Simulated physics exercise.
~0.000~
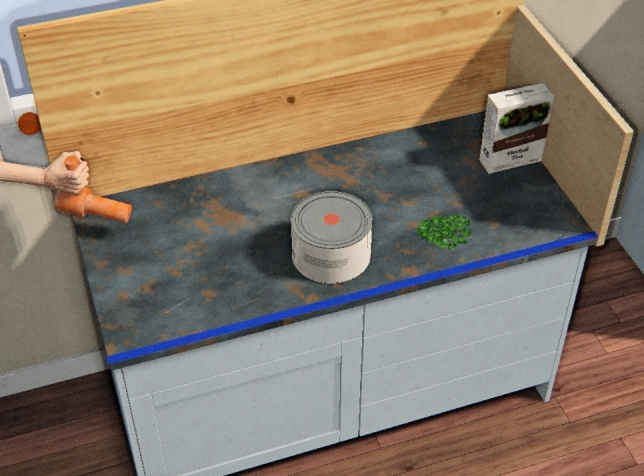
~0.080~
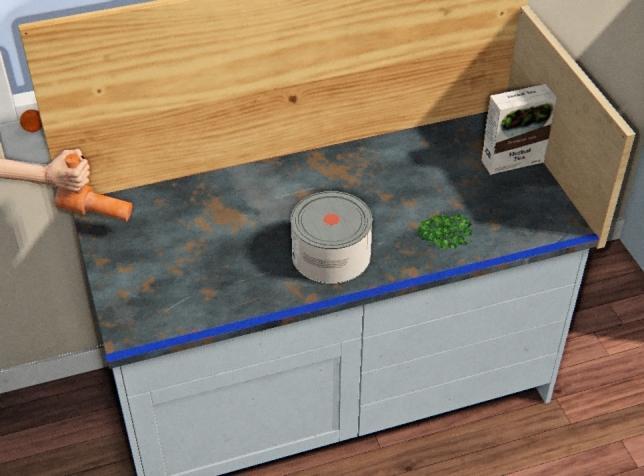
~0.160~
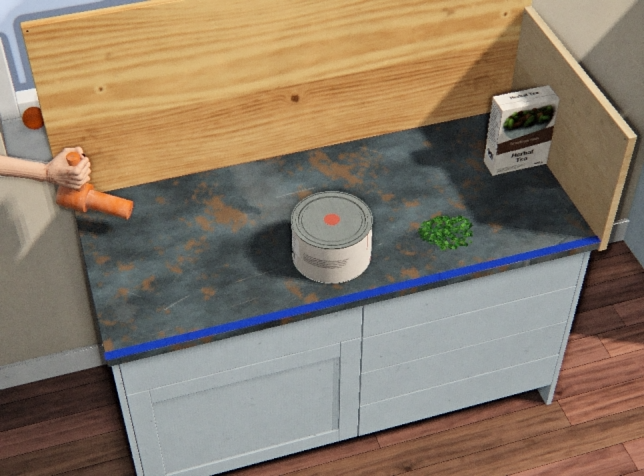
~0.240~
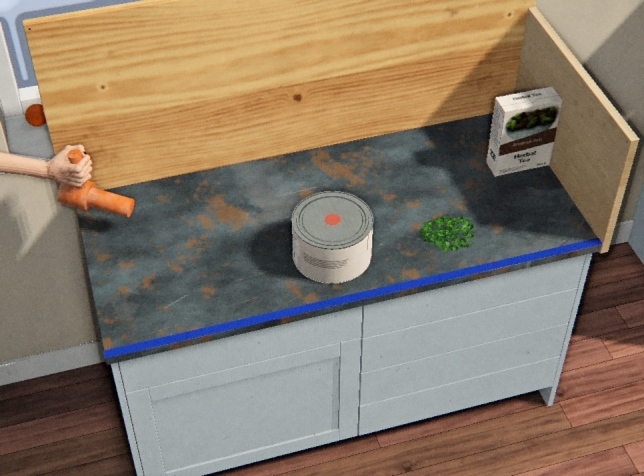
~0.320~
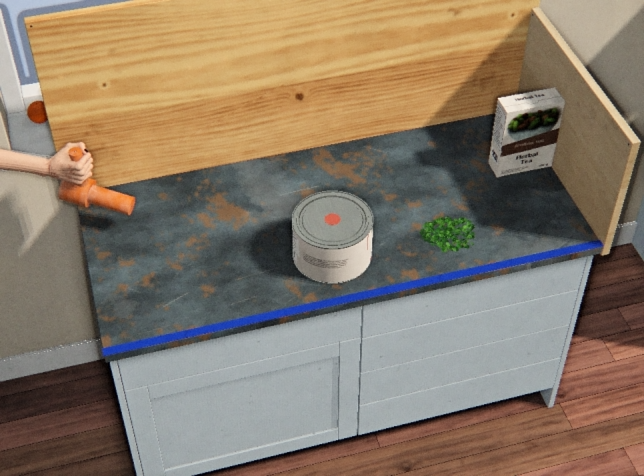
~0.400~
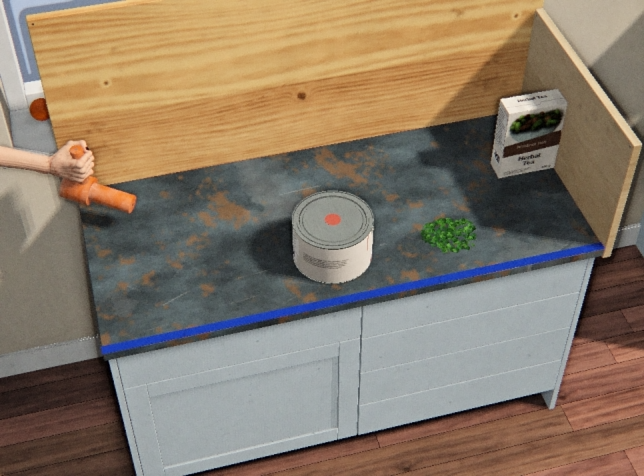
Almost nothing moves on the worktop, seen from above and in front, as the view drifts very slightly while a hand at the left holds an orange dryer tipped downward. A pale tin with a red dot on its lid stands mid-surface, green flakes lie in a patch to its right, and a white carton stands at the back right. The flakes, tin and carton stay put on the mottled dark top, edged in blue.
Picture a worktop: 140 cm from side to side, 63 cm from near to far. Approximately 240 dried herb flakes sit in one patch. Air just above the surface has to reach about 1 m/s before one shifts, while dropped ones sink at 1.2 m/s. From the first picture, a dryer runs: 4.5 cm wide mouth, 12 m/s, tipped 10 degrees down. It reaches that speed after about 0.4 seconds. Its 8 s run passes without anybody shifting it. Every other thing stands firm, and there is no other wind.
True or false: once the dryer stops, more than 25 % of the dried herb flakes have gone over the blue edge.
False.
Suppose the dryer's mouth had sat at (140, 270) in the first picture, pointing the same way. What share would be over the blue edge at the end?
0 %.
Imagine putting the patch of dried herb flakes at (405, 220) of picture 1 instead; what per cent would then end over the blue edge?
In that case I'd expect around 15 percent.
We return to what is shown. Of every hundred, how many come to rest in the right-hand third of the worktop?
Something close to 100 % ends up there.
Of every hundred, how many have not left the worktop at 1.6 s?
Some 100 per cent.
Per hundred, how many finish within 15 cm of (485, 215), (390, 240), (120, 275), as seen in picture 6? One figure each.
In order: About 60 %, then 30 %, then 0 %.
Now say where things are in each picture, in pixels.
In the first picture, the middle of the dried herb flakes is near (446, 229), none has stirred yet and the mouth of the dryer is at (129, 214).
In the second picture, the middle of the dried herb flakes is near (446, 229), none has stirred yet and the blue edge is centred on (367, 298).
In the third picture, the middle of the dried herb flakes is near (447, 230), none has stirred yet, the top of a large tin is at (332, 219) and the top of a carton is at (526, 97).
In the fourth picture, the middle of the dried herb flakes is near (448, 231) and none has stirred yet.
In the fifth picture, the middle of the dried herb flakes is near (449, 232) and none has stirred yet.
In the sixth picture, the middle of the dried herb flakes is near (450, 233) and none has stirred yet.
After 1.6 s, 0 % are over the blue edge; the middle of those still in play is near (450, 233); 69 % have settled or left.
After 2.6 s, 0 % are over the blue edge; the middle of those still in play is near (450, 233); 70 % have settled or left.
After 4.4 s, 0 % are over the blue edge; the middle of those still in play is near (450, 233); 72 % have settled or left.
After 8.0 s, at the end, 0 % are over the blue edge; the middle of those still in play is near (450, 233).
